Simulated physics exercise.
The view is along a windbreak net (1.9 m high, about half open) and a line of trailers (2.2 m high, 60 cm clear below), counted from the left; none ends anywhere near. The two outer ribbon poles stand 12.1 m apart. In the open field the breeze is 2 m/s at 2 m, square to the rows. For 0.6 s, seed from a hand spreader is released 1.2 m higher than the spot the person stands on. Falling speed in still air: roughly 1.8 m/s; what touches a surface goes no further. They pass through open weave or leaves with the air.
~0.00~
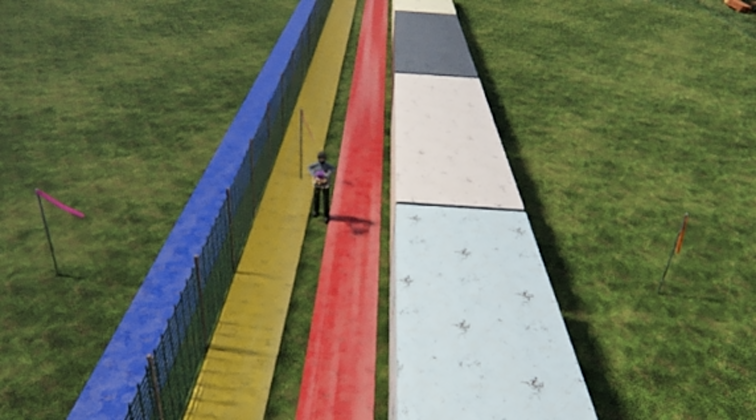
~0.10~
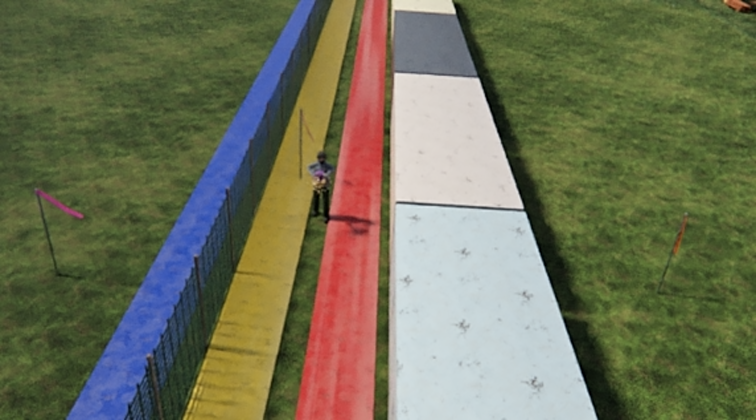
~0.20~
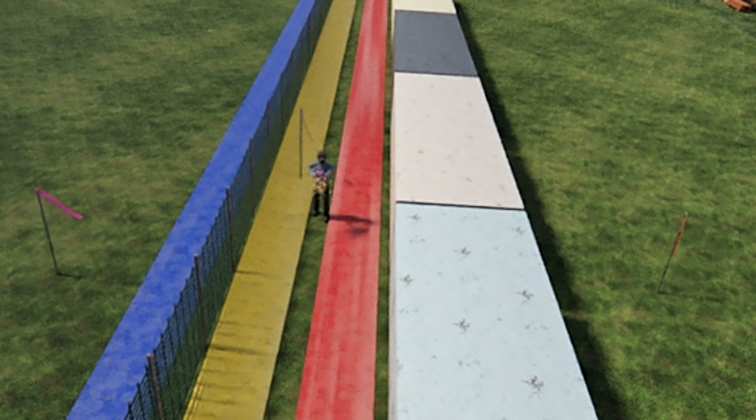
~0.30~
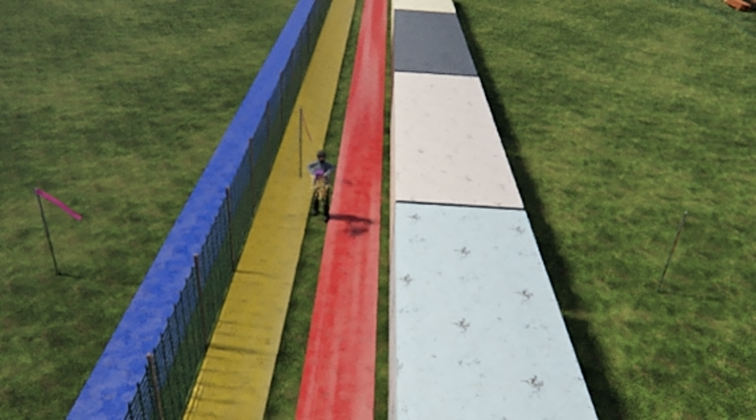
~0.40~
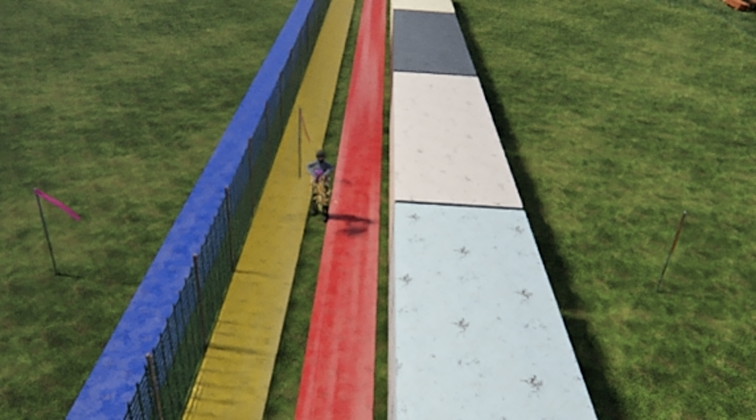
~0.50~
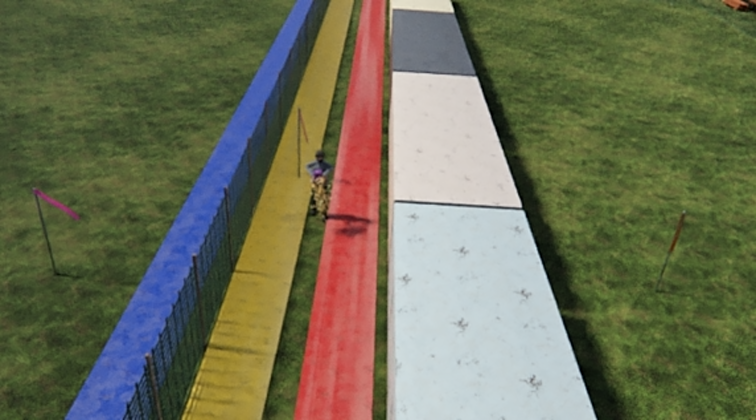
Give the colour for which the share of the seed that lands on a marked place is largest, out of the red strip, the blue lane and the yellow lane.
The red one.
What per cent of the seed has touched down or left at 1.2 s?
Near 60 %.
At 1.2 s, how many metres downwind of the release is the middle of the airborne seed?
About 0.5 m.
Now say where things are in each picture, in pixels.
The first frame shows the left ribbon ends at (84, 216), leaning 55 degrees to the right, the seed in the air spans x = 315 to 325 around y = 185 and it comes from (320, 182).
The second frame shows the right ribbon ends at (675, 254), hanging almost straight, the seed in the air spans x = 310 to 325 around y = 185, the blue one passes (185, 261), the yellow one passes (267, 266) and the red one passes (349, 271).
The third frame shows the inner ribbon ends at (313, 141), leaning 20 degrees to the right, the seed in the air spans x = 315 to 325 around y = 185 and the top of the windbreak net crosses (246, 150).
The fourth frame shows the left ribbon ends at (81, 219), leaning 55 degrees to the right, the seed in the air spans x = 315 to 325 around y = 190, the blue one passes (215, 200), the yellow one passes (285, 204) and the red one passes (355, 208).
The fifth frame shows the right ribbon ends at (671, 252), hanging almost straight and the seed in the air spans x = 310 to 330 around y = 190.
The sixth frame shows the inner ribbon ends at (308, 142), leaning 15 degrees to the right, the seed in the air spans x = 310 to 330 around y = 195 and the top of the line of trailers crosses (448, 149).
After 1.2 s, 61 % is no longer flying here, and 0 % lies on the blue lane, 0 % on the yellow lane and 45 % on the red strip; the middle of what still flies is 0.3 m above the low ground, near (332, 219).
After 2.0 s, 99 % is no longer flying here, and 0 % lies on the blue lane, 0 % on the yellow lane and 79 % on the red strip.
After 3.5 s, 100 % is no longer flying here, and 0 % lies on the blue lane, 0 % on the yellow lane and 79 % on the red strip.
After 8.0 s, 100 % is no longer flying here, and 0 % lies on the blue lane, 0 % on the yellow lane and 79 % on the red strip.
After 45.0 s, 100 % is no longer flying here, and 0 % lies on the blue lane, 0 % on the yellow lane and 79 % on the red strip.
